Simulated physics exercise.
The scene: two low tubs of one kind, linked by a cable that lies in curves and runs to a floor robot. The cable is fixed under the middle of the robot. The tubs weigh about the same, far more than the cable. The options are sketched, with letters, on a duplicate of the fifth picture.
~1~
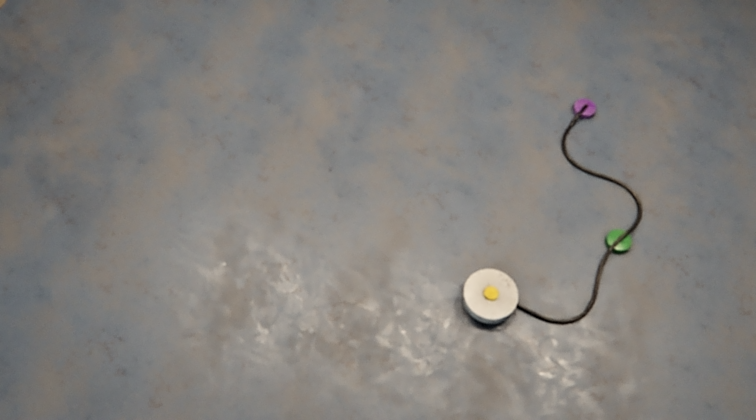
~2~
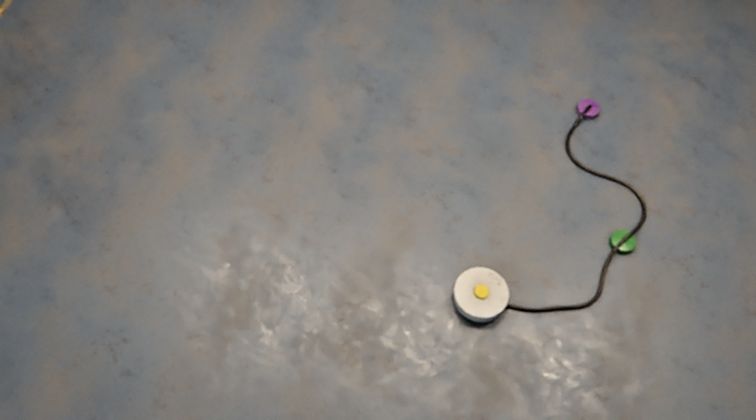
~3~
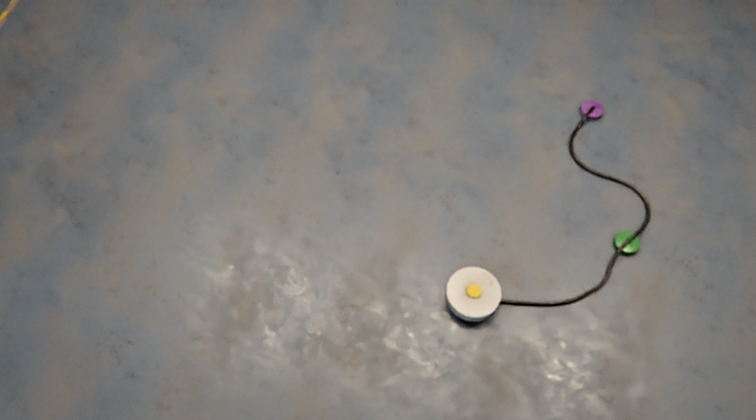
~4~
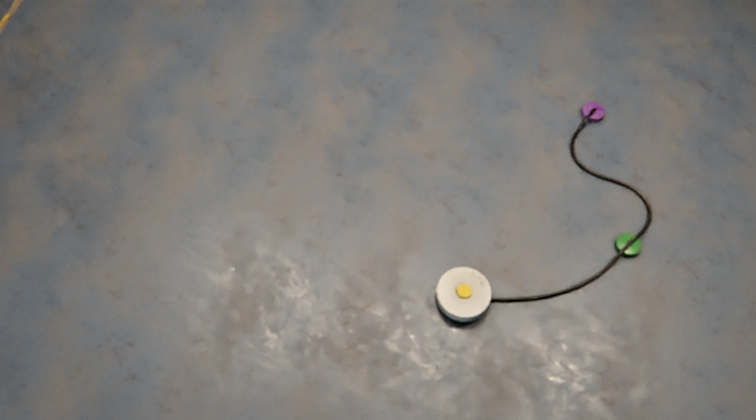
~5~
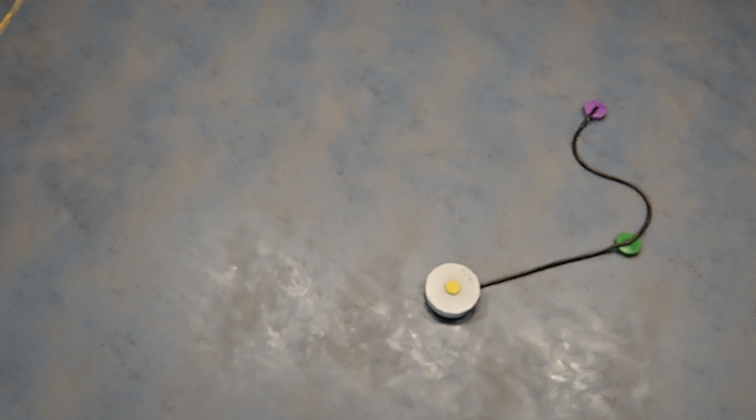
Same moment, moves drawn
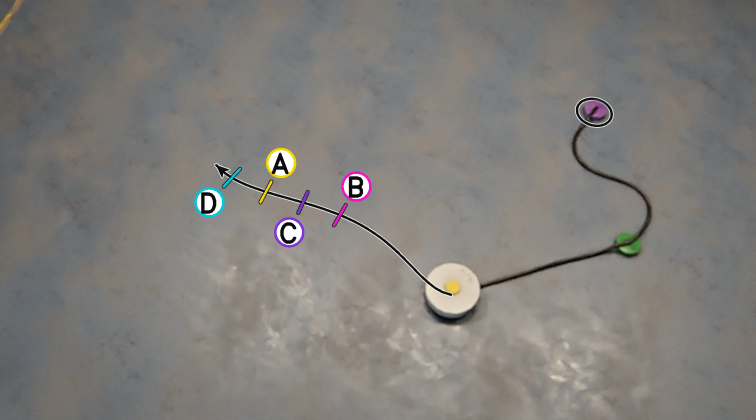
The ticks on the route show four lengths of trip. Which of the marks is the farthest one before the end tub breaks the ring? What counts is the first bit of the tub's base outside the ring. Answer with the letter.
Up to mark A.
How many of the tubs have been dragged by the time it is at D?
Two.
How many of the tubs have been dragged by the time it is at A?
By then, one.
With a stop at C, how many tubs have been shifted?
One.
On the copy, A at (266, 192); B at (340, 215); C at (303, 202); D at (232, 178); the ring at (594, 112); the route from (451, 295) via (333, 212) to (216, 165).
On A. First, robot (390, 242); purple tub (595, 110); green tub (578, 249).
Then, robot (325, 205); purple tub (595, 110); green tub (506, 236).
Finally, robot (265, 187); purple tub (595, 110); green tub (442, 212); the ringed tub at the far end is still in its ring.
By contrast, B is safe but short; C is safe but short; D drags the last tub to (586, 117).
